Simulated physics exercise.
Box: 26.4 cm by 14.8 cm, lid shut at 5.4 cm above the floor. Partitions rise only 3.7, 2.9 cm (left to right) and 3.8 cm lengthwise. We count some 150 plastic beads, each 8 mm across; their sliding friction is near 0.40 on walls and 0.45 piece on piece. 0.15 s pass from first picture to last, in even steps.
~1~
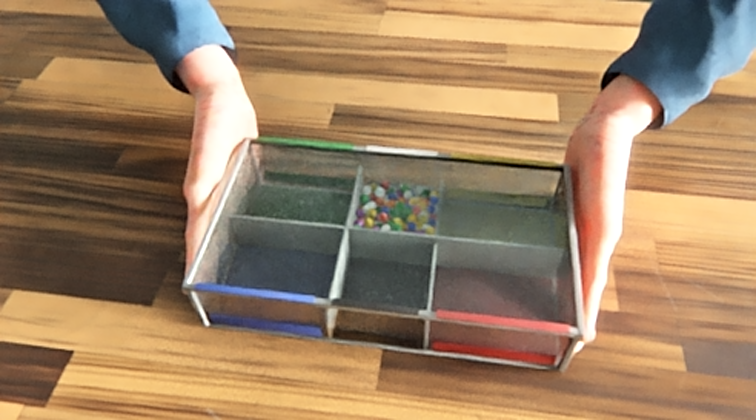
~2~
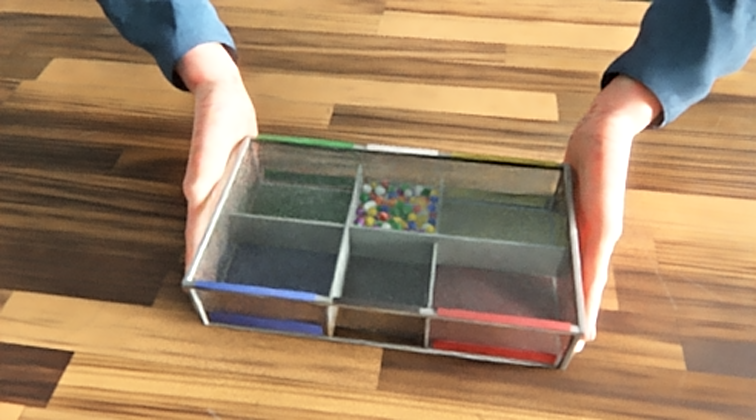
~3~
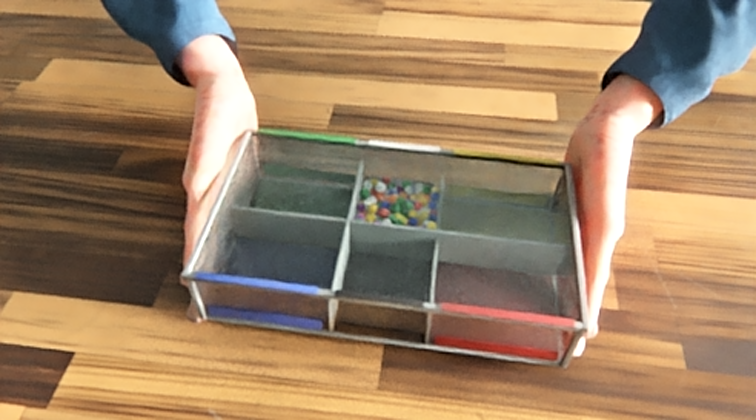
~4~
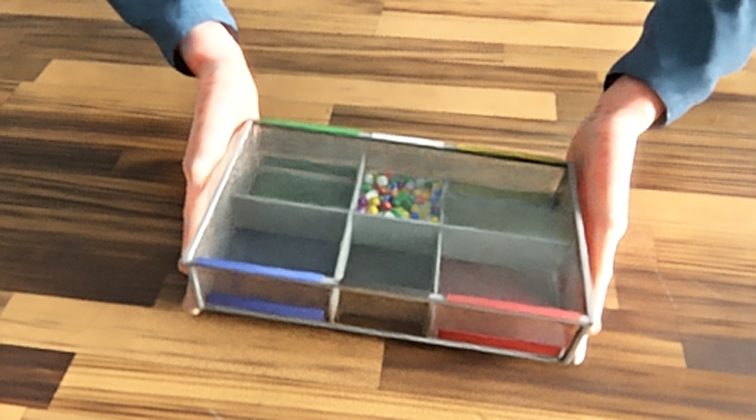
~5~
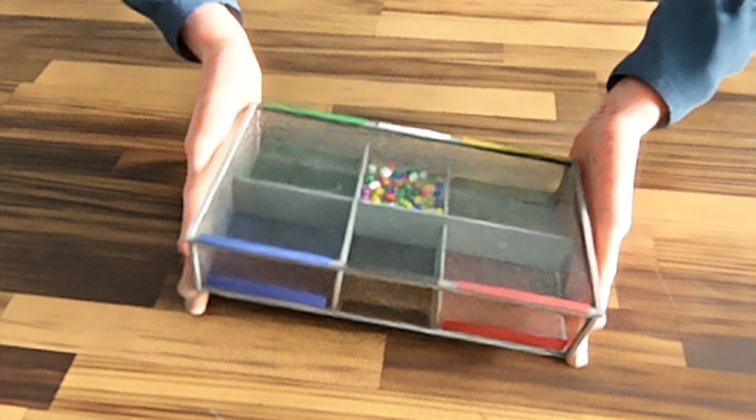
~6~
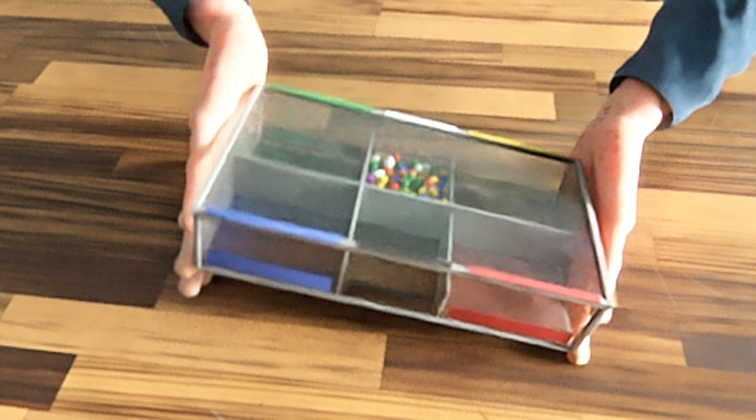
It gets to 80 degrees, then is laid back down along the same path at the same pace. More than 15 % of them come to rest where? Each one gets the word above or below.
Results: Red compartment below; blue compartment below; green compartment below; yellow compartment above; white compartment above; black compartment below.
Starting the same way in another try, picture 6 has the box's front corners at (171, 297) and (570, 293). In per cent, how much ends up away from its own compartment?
Some 20 %.
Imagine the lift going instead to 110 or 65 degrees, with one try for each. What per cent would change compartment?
Some 80 and some 30 per cent, respectively.
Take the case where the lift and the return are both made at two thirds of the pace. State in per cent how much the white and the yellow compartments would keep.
Outcome, in per cent - white: 60; yellow: 40.
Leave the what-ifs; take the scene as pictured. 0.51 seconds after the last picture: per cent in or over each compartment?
You'd find red at 0, blue at 0, green at 0, yellow at 10, white at 90 and black at 0 per cent.
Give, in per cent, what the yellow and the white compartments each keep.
The yellow compartment ends with 50 per cent, the white one with 50 per cent.
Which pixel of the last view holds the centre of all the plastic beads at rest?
My guess is close to (440, 215).
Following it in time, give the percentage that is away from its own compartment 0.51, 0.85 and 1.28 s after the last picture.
Taking the three times in turn, it reads 10, 50 and 50.
Then, 0.51 s after the last picture, tilt 80 degrees; yellow 10 %, white 90 %.
Then, 0.85 s after the last picture, tilt 33 degrees; yellow 50 %, white 50 %.
Then, 1.28 s after the last picture, tilt 0 degrees; yellow 50 %, white 50 %.
In the end, red 0 %, blue 0 %, green 0 %, yellow 50 %, white 50 %, black 0 %.
